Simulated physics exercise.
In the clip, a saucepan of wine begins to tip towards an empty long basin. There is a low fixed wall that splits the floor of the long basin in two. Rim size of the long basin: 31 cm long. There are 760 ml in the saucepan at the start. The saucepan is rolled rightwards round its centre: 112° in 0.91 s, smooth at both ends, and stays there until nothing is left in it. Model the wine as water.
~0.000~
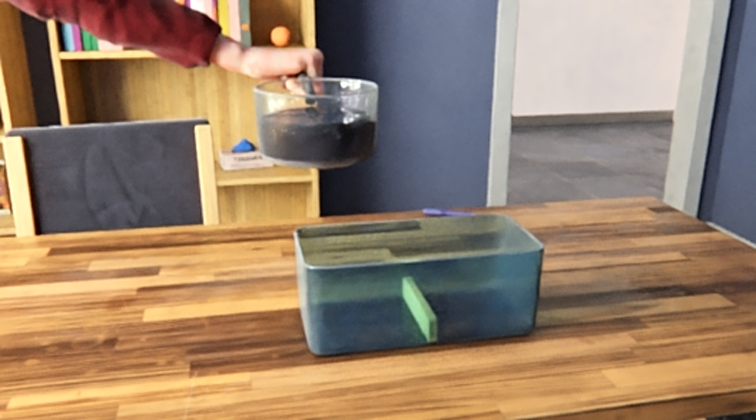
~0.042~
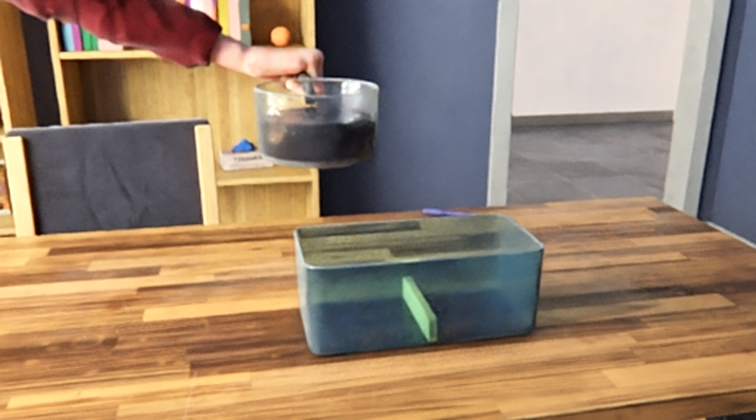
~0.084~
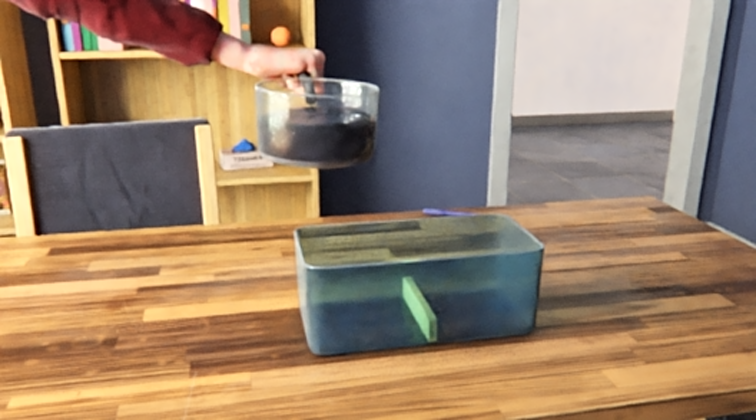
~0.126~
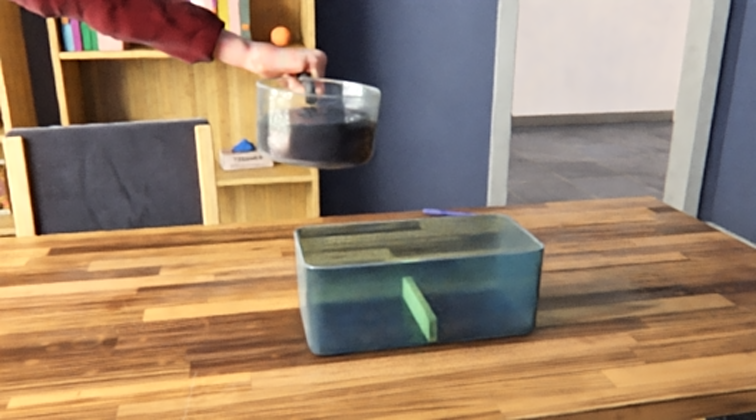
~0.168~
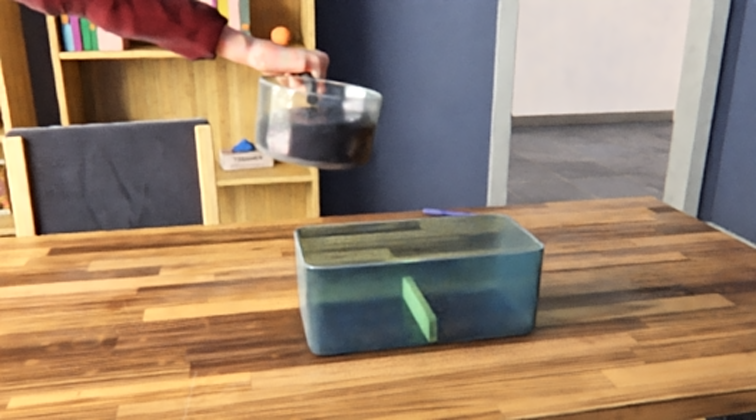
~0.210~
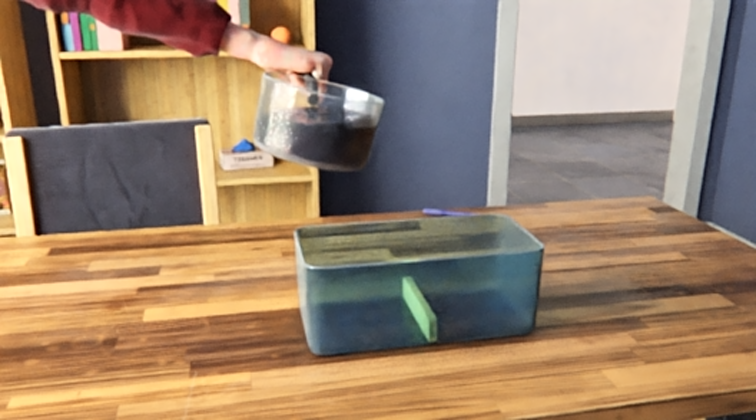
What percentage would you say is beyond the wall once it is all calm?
I would put it at about 45 per cent.
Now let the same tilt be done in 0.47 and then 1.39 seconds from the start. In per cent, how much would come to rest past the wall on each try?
Try 1: Approx. 30 %; try 2: Approx. 55 %.
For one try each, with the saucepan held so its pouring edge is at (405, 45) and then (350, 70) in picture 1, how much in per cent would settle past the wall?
80 in a hundred, followed by 15 in a hundred.
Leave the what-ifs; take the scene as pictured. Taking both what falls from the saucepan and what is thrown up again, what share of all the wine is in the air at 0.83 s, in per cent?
Around 14 per cent of the liquid is in flight.
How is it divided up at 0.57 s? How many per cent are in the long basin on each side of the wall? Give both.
About 3 % left, 0 % right.
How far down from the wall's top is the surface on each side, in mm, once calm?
It's around 14 mm on the left side and around 16 mm on the right side.
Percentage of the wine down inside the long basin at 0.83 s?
76 per cent, give or take a little.
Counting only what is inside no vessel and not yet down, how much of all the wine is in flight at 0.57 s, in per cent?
Around 34 percent.
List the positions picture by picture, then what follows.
Tilt 0°; pouring edge (376, 87); surface from (260, 118) to (372, 114); the long basin's rim runs from (300, 248) to (525, 232); the wall's top is at (419, 297), in the first frame.
Tilt 1°; pouring edge (376, 88); surface from (260, 118) to (373, 114), in the second frame.
Tilt 2°; pouring edge (377, 89); surface from (260, 118) to (372, 115), in the third frame.
Tilt 5°; pouring edge (378, 92); surface from (260, 117) to (373, 116), in the fourth frame.
Tilt 9°; pouring edge (380, 97); surface from (260, 117) to (373, 115), in the fifth frame.
Tilt 14°; pouring edge (381, 102); surface from (258, 117) to (374, 116), in the sixth frame.
After 0.57 s the tilt is 78° and 63 per cent is still to pour, 3 is left of the wall and 0 right of it.
After 0.83 s the tilt is 110° and 11 per cent is still to pour, 31 is left of the wall and 44 right of it.
After 1.11 s the tilt is 112° and 0 per cent is still to pour, 53 is left of the wall and 44 right of it.
After 1.41 s the tilt is 112° and 0 per cent is still to pour, 54 is left of the wall and 45 right of it.
In the end 54 per cent lies left of the wall, 45 right of it and 2 outside.
